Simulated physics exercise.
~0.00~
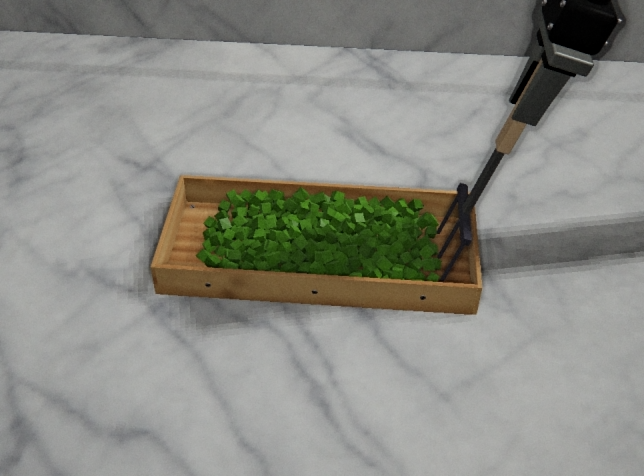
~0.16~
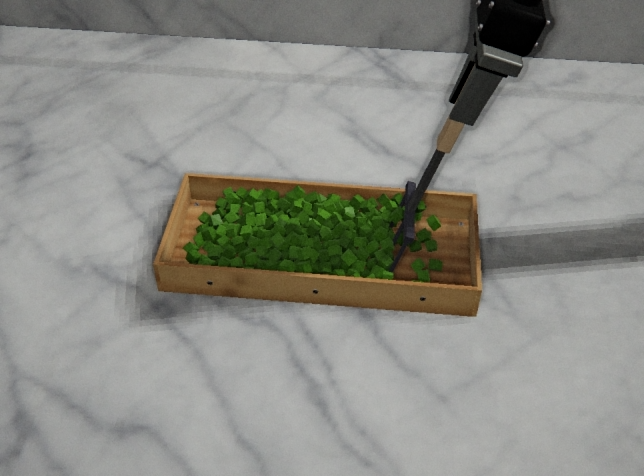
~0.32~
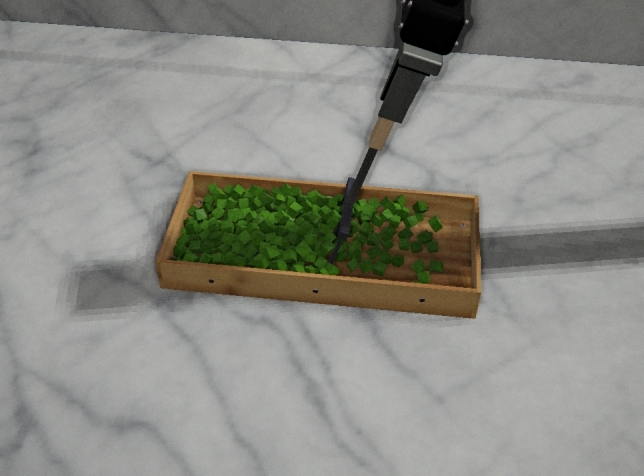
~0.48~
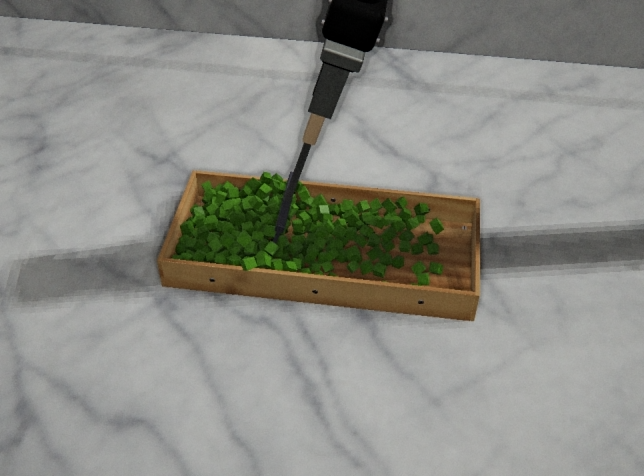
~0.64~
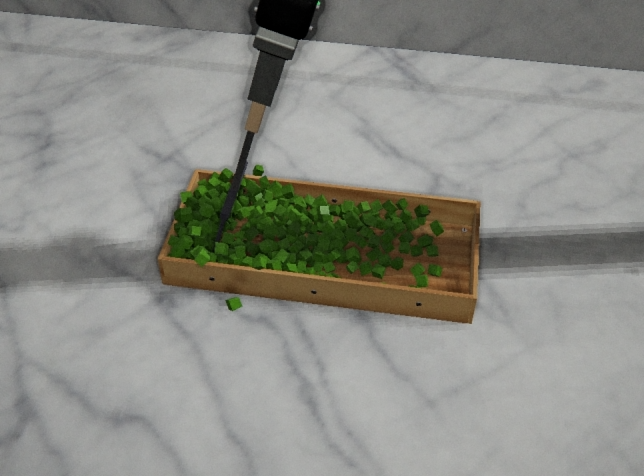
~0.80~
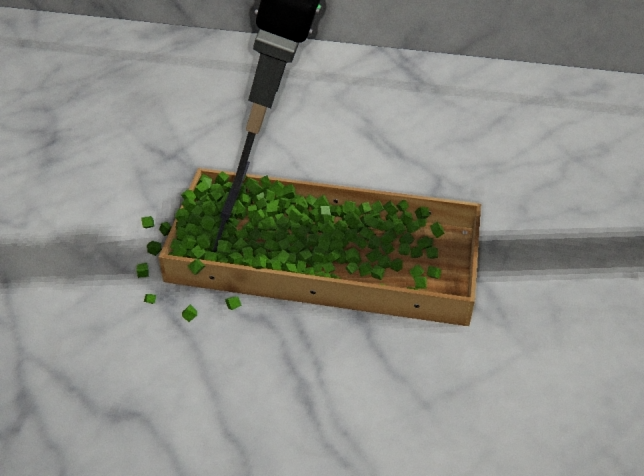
A dark comb-like tool, held by a robotic arm, starts at the right end of a shallow wooden tray filled with small green cubes on a marble surface. It sweeps left through the pile, pushing cubes ahead of it and leaving a thinner scatter behind. As it continues past the middle, the cubes crowd higher toward the left end, while bare wood shows at the right. Near that end the tool stops, and a cube drops out over the front edge. Several more spill around the left end, but nearly all remain inside the tray.
